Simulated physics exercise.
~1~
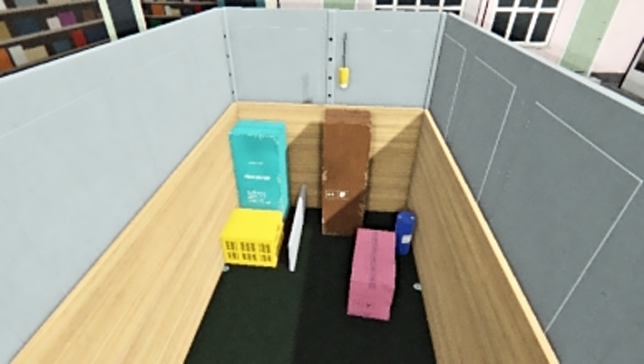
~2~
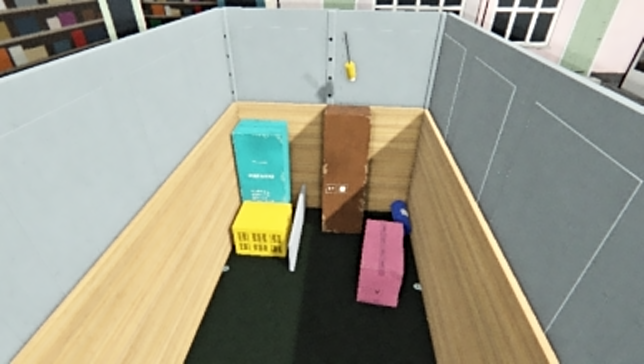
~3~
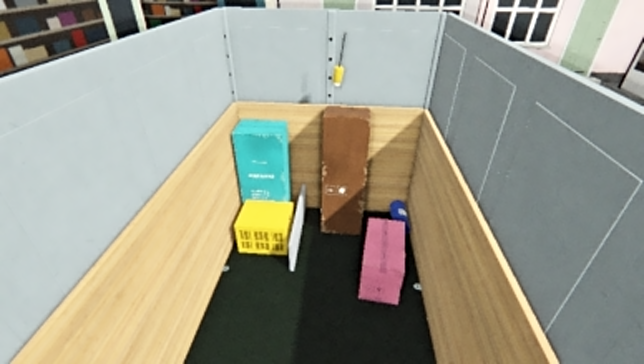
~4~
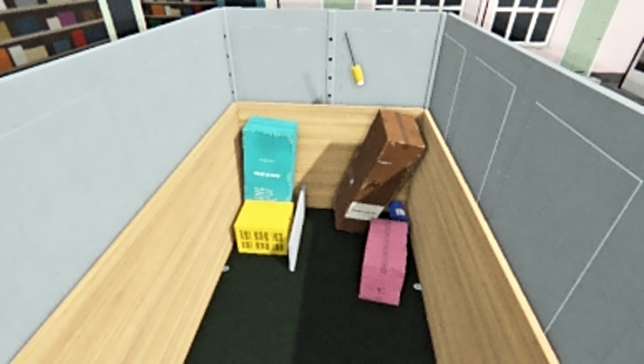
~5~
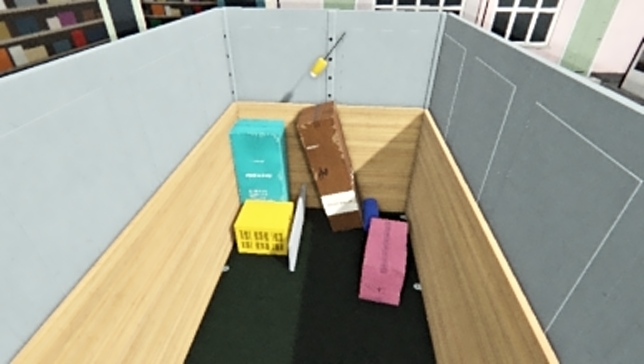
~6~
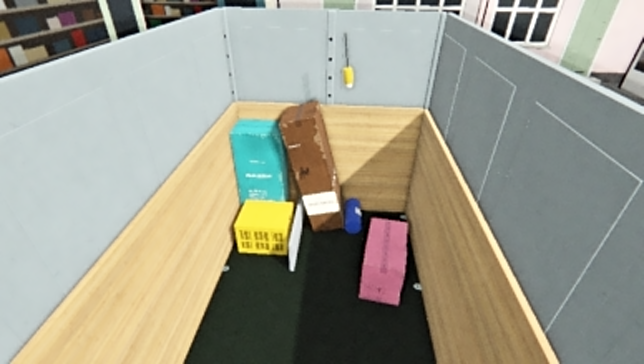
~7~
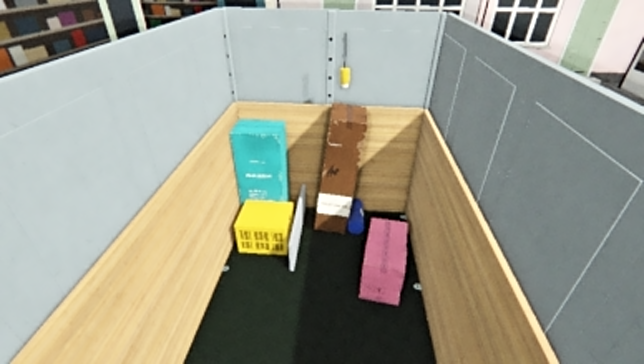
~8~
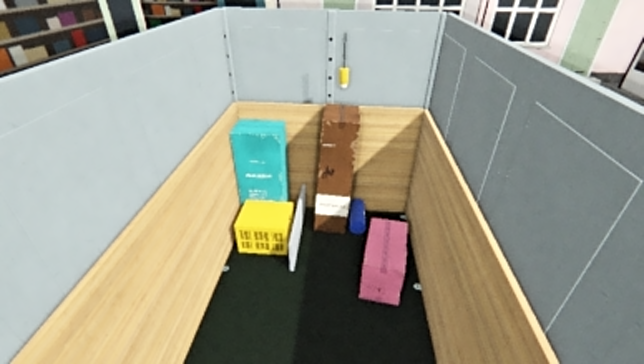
The tall brown box leans right, then left, and stands again beside the toppled blue canister.
